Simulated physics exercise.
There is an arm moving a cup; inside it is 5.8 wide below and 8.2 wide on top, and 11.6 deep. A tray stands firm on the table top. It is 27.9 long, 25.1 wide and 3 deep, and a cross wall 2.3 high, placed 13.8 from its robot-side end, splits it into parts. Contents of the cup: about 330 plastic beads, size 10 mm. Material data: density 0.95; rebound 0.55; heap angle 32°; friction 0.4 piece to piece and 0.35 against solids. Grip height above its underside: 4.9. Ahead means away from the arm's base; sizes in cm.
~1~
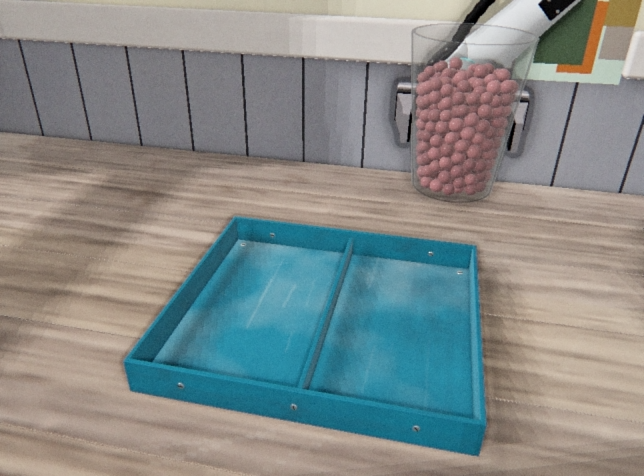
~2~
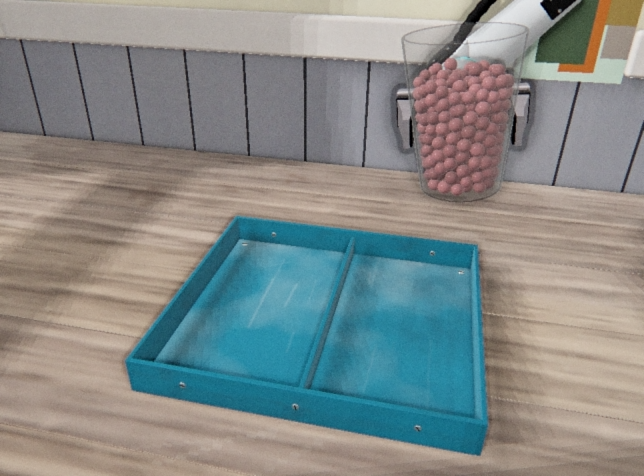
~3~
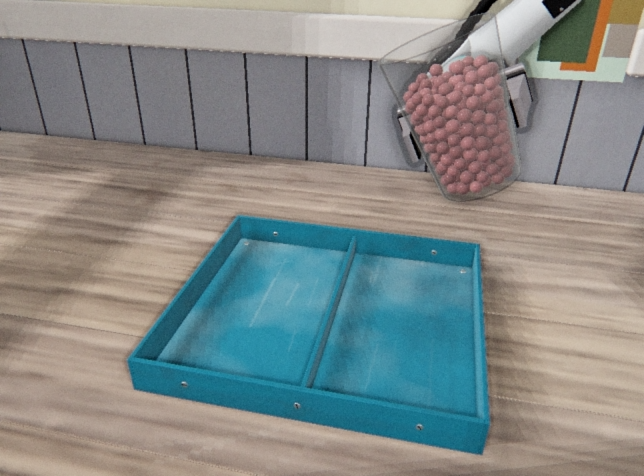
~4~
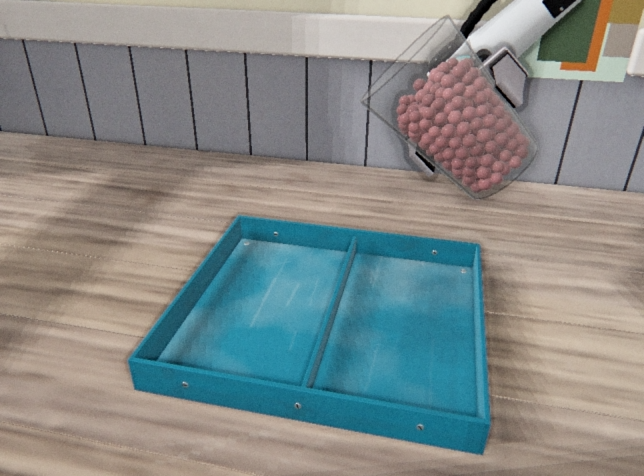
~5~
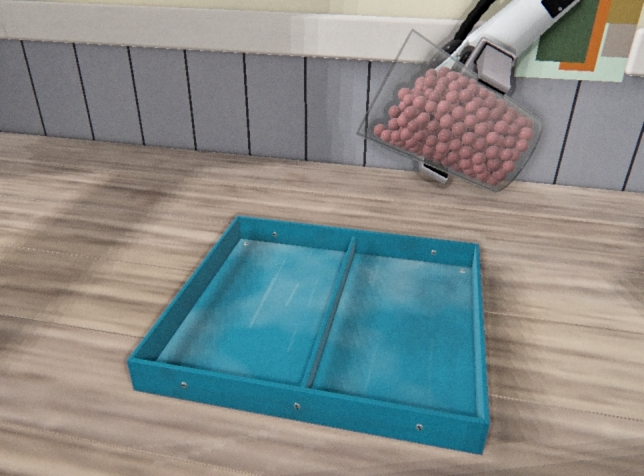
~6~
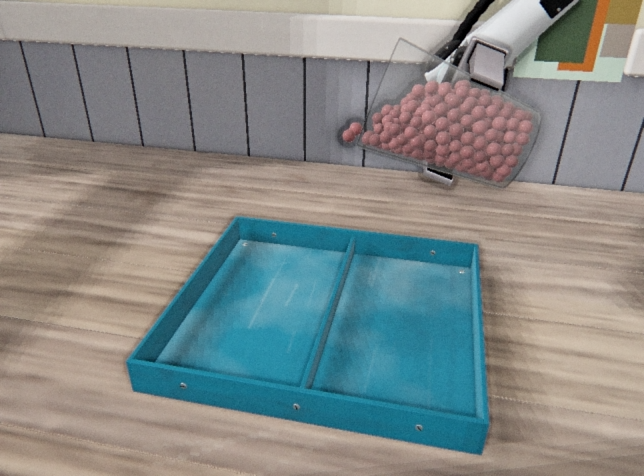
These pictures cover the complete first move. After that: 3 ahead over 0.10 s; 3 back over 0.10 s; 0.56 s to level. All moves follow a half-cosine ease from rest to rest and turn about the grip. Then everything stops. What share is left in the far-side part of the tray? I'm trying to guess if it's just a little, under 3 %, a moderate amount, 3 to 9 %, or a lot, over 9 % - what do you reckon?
I reckon a lot.
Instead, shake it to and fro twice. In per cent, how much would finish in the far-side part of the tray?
That would give close to 35 percent.
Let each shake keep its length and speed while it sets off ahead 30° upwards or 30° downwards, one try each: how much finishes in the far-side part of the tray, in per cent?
Try one gives about 35 in a hundred, try two about 10 in a hundred.
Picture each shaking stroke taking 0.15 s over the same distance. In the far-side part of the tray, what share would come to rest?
In that case it would be near 10 percent.
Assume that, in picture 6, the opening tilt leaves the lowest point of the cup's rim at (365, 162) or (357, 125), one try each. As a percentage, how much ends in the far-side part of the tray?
The first try gives around 55 percent and the second around 10 percent.
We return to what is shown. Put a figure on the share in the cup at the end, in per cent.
Around 75 per cent.
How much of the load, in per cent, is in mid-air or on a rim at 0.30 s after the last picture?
That comes to about 18 per cent, more or less.
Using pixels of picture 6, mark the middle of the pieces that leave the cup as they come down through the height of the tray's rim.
Their middle lies around (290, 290).
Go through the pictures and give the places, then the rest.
The first picture shows cup middle at (461, 117), level; upper third of the load around (464, 90), from x 420 to 510, top at y 65; 328 in the cup.
The second picture shows cup middle at (462, 116), tilted 7° forward; upper third of the load around (464, 90), from x 420 to 505, top at y 65.
The third picture shows cup middle at (459, 116), tilted 25° forward; upper third of the load around (460, 91), from x 410 to 510, top at y 60.
The fourth picture shows cup middle at (456, 118), tilted 47° forward; upper third of the load around (455, 95), from x 405 to 525, top at y 65.
The fifth picture shows cup middle at (452, 121), tilted 65° forward; upper third of the load around (450, 103), from x 380 to 525, top at y 75.
The sixth picture shows cup middle at (450, 123), tilted 72° forward; upper third of the load around (459, 109), from x 350 to 525, top at y 85; 328 in the cup.
Then, 0.30 s later, tilted 66° forward, highest piece 23 above the table; 247 in the cup, 23 in the far-side part, 58 in flight or on a rim.
Then, 0.61 s later, tilted 12° forward, highest piece 26 above the table; 242 in the cup, 80 in the far-side part, 3 in the robot-side part, 3 on the table or floor.
Then, 0.96 s later, level, highest piece 25 above the table; 242 in the cup, 80 in the far-side part, 3 in the robot-side part, 3 on the table or floor.
Then, 2.01 s later, level, highest piece 25 above the table; 242 in the cup, 80 in the far-side part, 3 in the robot-side part, 3 on the table or floor.
At rest, 242 in the cup, 80 in the far-side part, 3 in the robot-side part, 3 on the table or floor. That is 24 % in the far-side part of the tray.
